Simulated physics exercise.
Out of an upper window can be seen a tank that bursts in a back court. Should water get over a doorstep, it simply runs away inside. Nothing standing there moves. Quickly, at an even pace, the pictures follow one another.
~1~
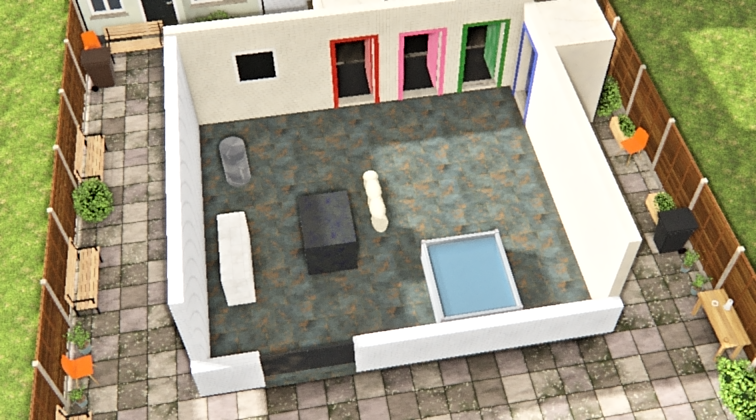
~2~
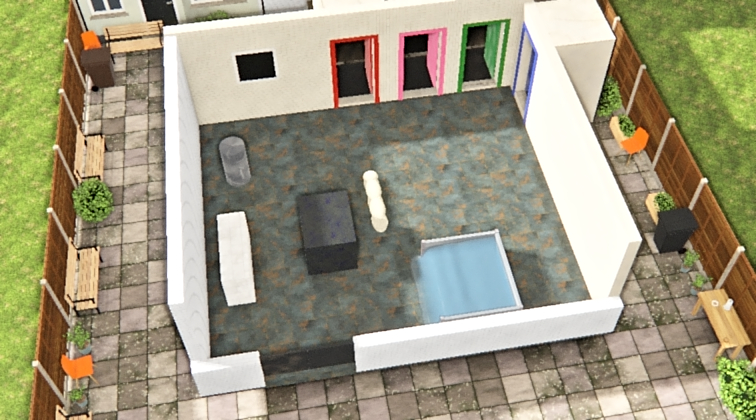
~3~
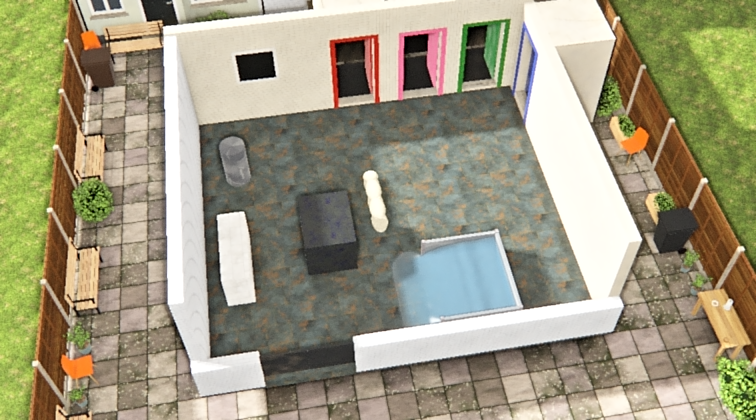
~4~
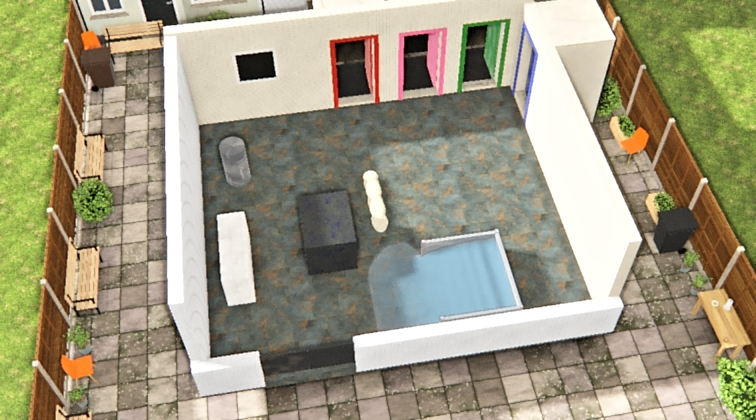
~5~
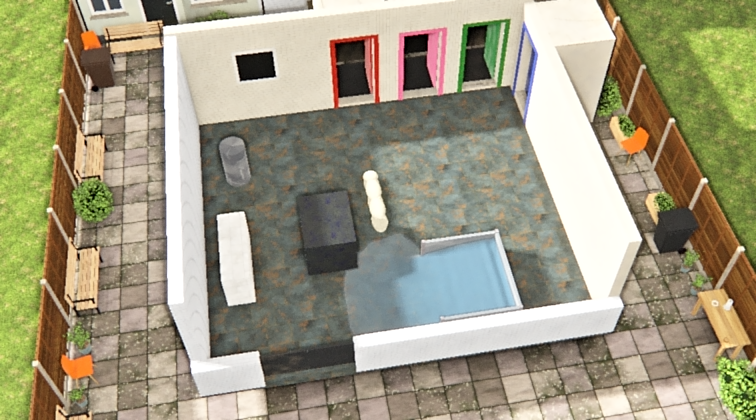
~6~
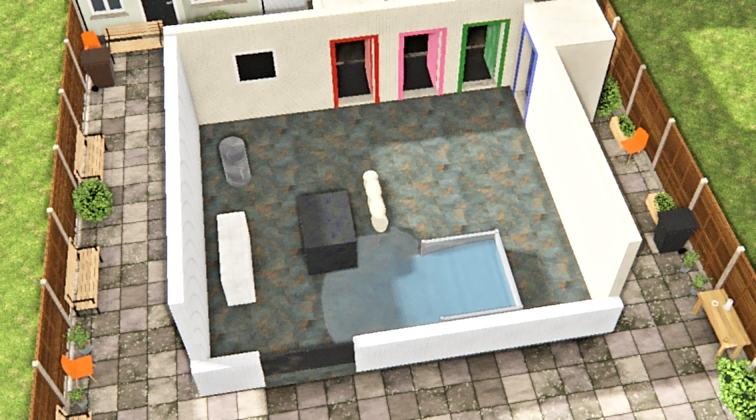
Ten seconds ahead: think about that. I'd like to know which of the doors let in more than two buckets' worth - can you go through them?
One by one: Most likely the pink door gets two buckets or less; most likely the red door gets two buckets or less; most likely the blue door gets two buckets or less; most likely the green door gets two buckets or less.
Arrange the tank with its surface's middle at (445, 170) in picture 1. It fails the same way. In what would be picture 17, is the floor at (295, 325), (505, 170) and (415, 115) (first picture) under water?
The first spot ends up left untouched, the second left untouched and the third left untouched.
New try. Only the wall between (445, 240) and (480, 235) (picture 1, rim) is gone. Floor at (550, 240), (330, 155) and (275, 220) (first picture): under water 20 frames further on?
Untouched, untouched, untouched.
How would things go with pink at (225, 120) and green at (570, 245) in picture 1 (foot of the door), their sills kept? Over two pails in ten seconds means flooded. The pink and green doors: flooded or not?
What you'd see: The pink tops the limit and the green stays within the limit.
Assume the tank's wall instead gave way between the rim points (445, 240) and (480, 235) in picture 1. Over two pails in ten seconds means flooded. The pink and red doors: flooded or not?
In that setup the pink door runs over the limit, but the red door runs over the limit.
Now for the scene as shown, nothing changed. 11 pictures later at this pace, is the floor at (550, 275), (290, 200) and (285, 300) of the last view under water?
In that order the points end up high and dry, high and dry and soaked.
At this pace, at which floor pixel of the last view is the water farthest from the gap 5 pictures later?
Best guess: Near (229, 342).
A moment on, water covers 20 % of the floor; the pink door not reached, the red door not reached, the blue door not reached, the green door not reached.
Next, water covers 25 % of the floor; the pink door not reached, the red door not reached, the blue door not reached, the green door not reached.
Then, water covers 40 % of the floor; the pink door not reached, the red door not reached, the blue door not reached, the green door not reached.
Later, water covers 50 % of the floor; the pink door not reached, the red door wet at the sill, nothing in, the blue door not reached, the green door not reached.
In the end, water covers 70 % of the floor; the pink door wet at the sill, nothing in, the red door wet at the sill, nothing in, the blue door not reached, the green door not reached.
